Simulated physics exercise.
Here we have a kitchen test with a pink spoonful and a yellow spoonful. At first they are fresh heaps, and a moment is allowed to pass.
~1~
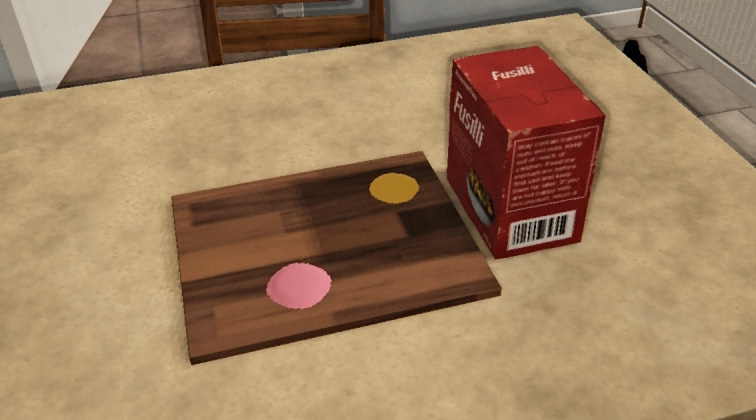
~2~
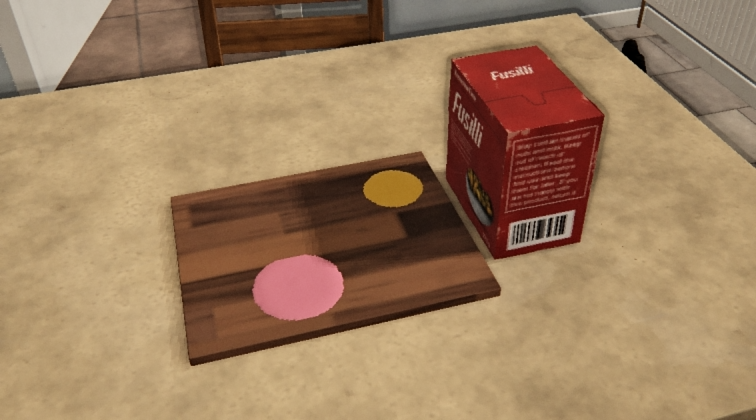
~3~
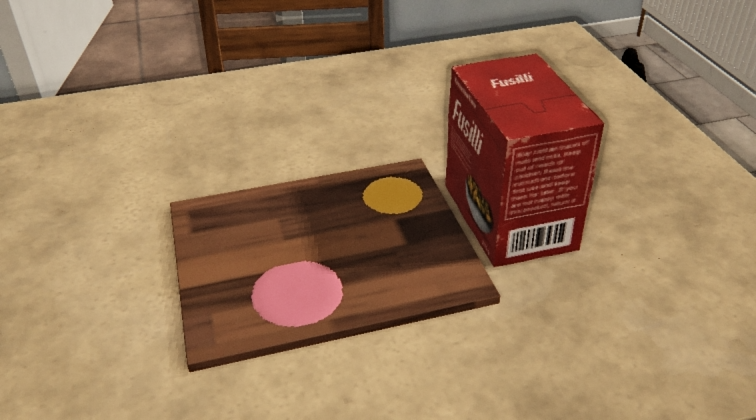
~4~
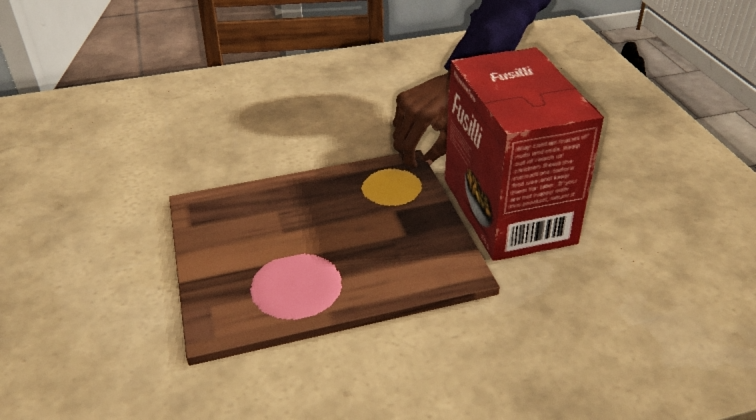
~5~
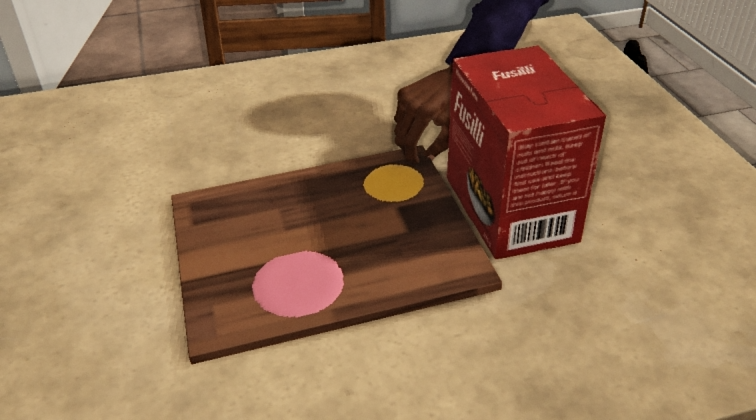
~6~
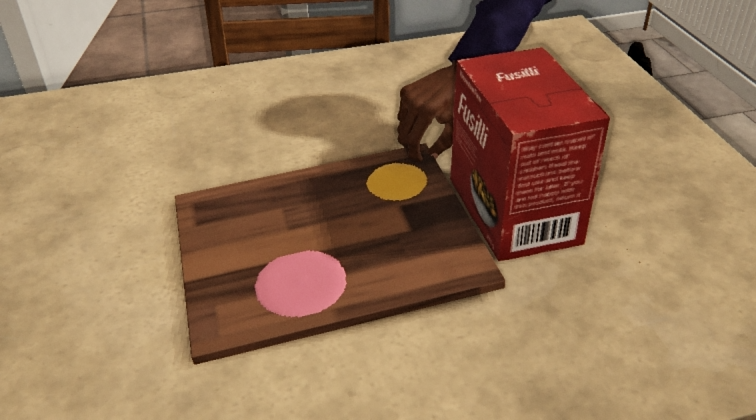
On a kitchen counter, a pink spoonful and a yellow spoonful sit on a wooden board beside a red Fusilli box, the pink one spreading wider and flatter. A hand then reaches in from behind the box, takes the board's far end and raises it very slightly.
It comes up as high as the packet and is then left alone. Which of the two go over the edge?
It turns out the pink spoonful drops off and the yellow spoonful hangs on.
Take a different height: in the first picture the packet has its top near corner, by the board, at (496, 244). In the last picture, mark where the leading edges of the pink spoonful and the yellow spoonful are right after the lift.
Roughly (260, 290) and (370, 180).
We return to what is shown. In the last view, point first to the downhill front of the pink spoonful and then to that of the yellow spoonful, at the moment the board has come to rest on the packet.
(179, 311) and (294, 131).
Shortly, slope about 35°; the pink spoonful has crept down a long way; the yellow spoonful has crept a little.
Then, the pink spoonful is dripping off the low end; the yellow spoonful has crept down a long way.
At the finish, slope about 35°; the pink spoonful is dripping off the low end; the yellow spoonful has crept down a long way.
